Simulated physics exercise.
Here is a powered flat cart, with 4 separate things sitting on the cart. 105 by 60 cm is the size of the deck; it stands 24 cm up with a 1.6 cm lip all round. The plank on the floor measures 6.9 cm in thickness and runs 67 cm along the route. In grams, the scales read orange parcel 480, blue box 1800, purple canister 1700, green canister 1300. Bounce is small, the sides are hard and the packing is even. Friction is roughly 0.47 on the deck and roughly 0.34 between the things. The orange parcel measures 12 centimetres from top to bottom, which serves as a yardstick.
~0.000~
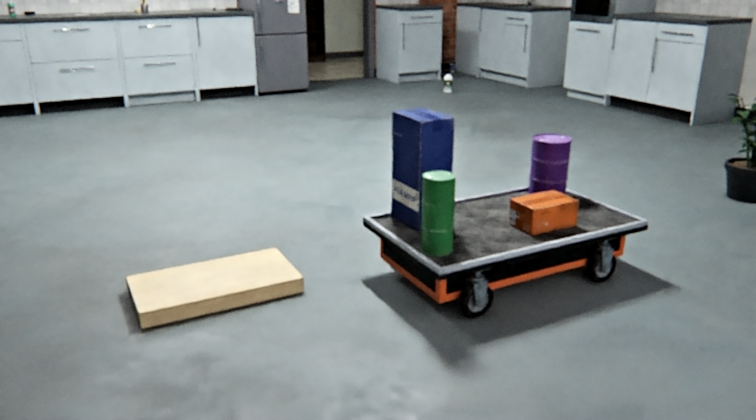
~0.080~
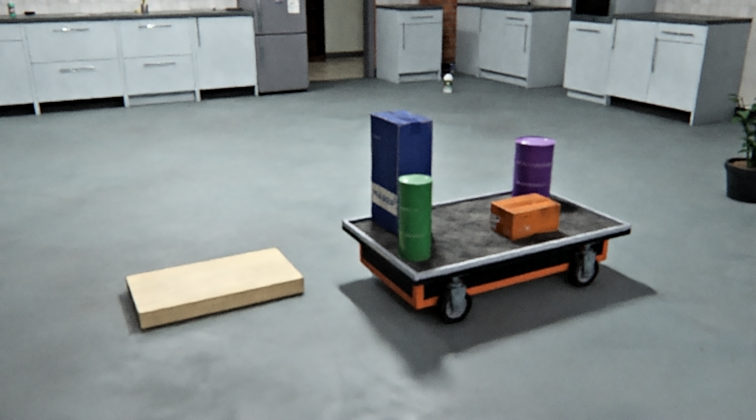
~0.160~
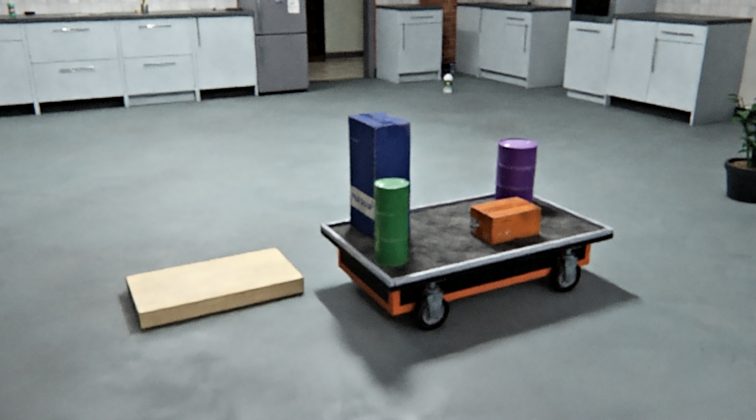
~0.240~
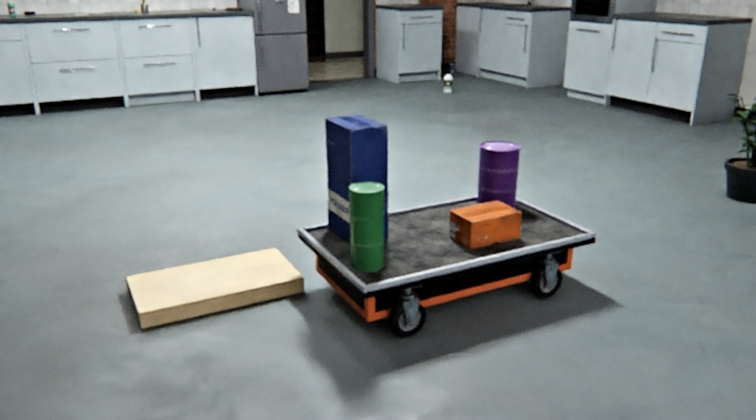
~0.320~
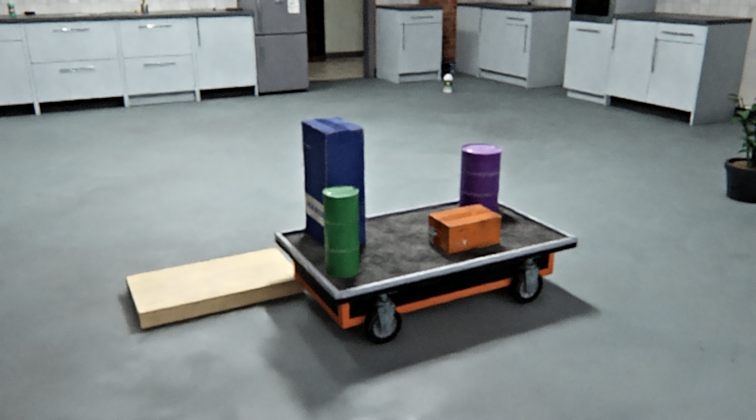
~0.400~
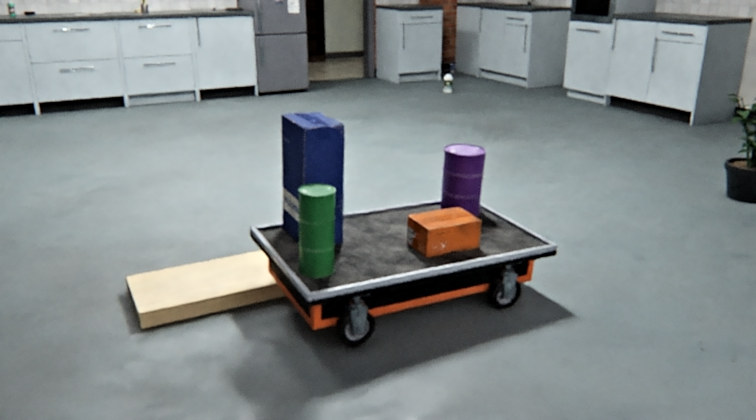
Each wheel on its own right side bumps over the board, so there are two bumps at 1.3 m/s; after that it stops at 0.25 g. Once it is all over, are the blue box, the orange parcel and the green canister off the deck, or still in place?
Blue box: Still in place; orange parcel: Still in place; green canister: Gone.
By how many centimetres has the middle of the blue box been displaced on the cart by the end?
Displacement: Approx. 46 cm.
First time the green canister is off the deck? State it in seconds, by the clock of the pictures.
Somewhere about 0.9 s.
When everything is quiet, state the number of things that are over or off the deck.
It comes to 3.
After 0.70 s, 91 cm covered; blue box leaning 39° near (257, 188); green canister leaning 37° near (238, 253).
After 1.10 s, 143 cm covered; green canister now off the deck; blue box on its side near (161, 276); orange parcel slid 6 cm near (233, 274).
After 1.50 s, 195 cm covered; blue box on its side; orange parcel slid 6 cm near (67, 317); purple canister leaning 64°.
After 1.90 s, 238 cm covered; blue box on its side; orange parcel slid 6 cm; purple canister leaning 70°.
At rest (4.1 s), off the deck, green canister; tipped over on the cart, blue box and purple canister; the last one in place, give or take 10 cm.
